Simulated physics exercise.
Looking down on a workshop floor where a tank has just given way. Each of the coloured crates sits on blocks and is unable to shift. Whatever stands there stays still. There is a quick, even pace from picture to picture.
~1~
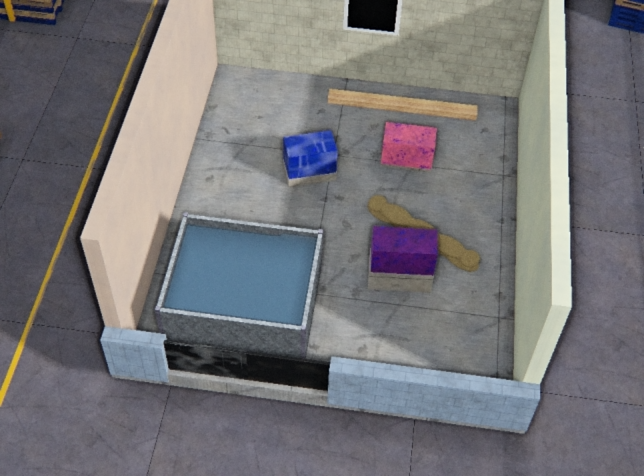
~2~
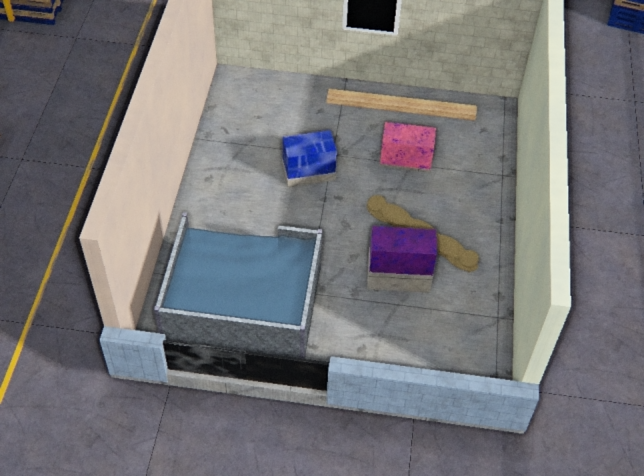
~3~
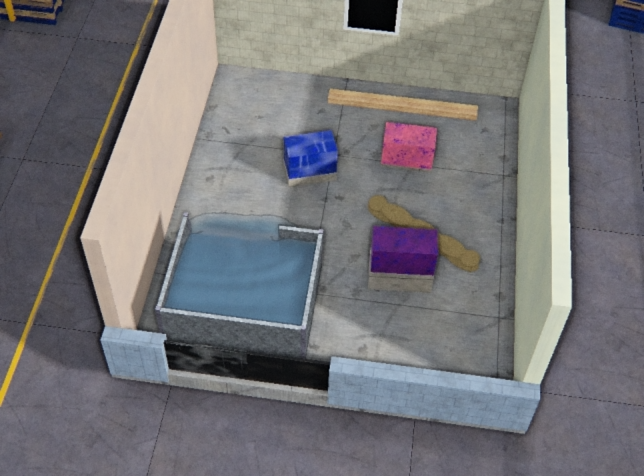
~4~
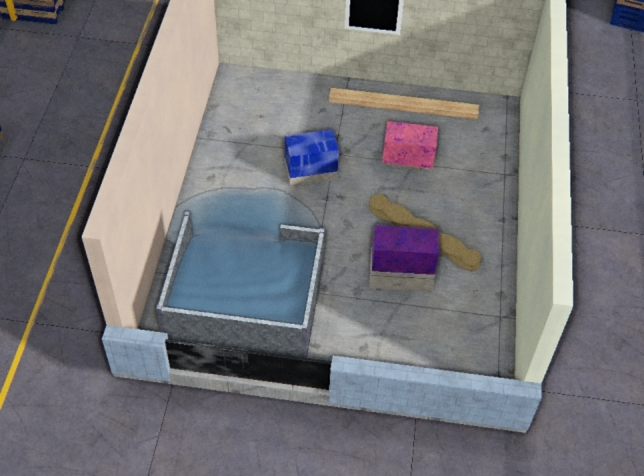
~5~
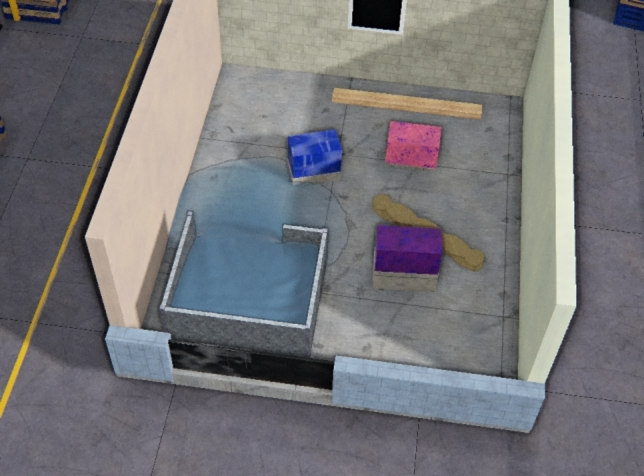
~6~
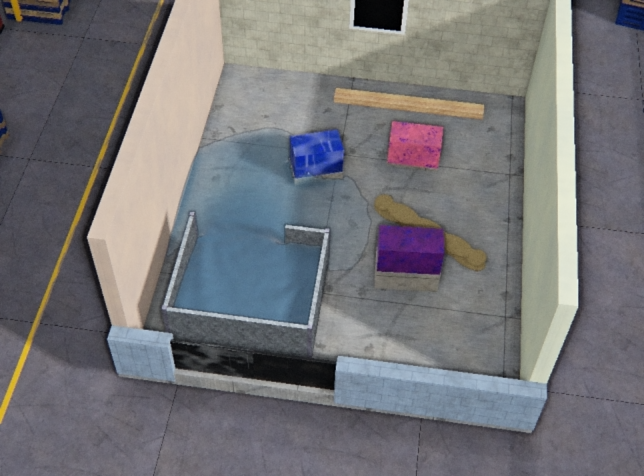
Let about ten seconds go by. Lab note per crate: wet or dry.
Result - purple crate: Dry; pink crate: Wet; blue crate: Wet.
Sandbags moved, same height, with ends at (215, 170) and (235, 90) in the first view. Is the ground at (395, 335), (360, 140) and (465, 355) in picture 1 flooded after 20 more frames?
Spot by spot: Spared; soaked; spared.
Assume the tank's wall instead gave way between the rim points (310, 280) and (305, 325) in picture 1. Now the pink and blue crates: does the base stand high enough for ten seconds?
As I see it, the pink one gets reached, and the blue one is not reached.
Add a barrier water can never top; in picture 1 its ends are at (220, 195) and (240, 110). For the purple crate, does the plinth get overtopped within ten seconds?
Purple: Left dry.
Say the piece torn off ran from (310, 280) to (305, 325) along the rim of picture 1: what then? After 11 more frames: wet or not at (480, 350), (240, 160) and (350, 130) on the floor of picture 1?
Taking them in turn, I get sodden, then left untouched, then left untouched.
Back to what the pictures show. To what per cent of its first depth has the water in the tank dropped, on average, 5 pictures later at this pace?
Somewhere around 52 %, give or take.
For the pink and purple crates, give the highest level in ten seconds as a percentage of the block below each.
About 290 % and 30 %.
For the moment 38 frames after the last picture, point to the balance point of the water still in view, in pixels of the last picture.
Somewhere near (352, 182).
A moment on, water covers 35 % of the floor; the purple crate water round its plinth, the pink crate water round its plinth, the blue crate water round its plinth.
Next, water covers 50 % of the floor; the purple crate water round its plinth, the pink crate water round its plinth, the blue crate water round its plinth.
Then, water covers 70 % of the floor; the purple crate water round its plinth, the pink crate water round its plinth, the blue crate water round its plinth.
Later, water covers 90 % of the floor; the purple crate water round its plinth, the pink crate water round its plinth, the blue crate water round its plinth.
In the end, water covers 95 % of the floor; the purple crate stayed above the water, the pink crate was topped, the blue crate was topped.
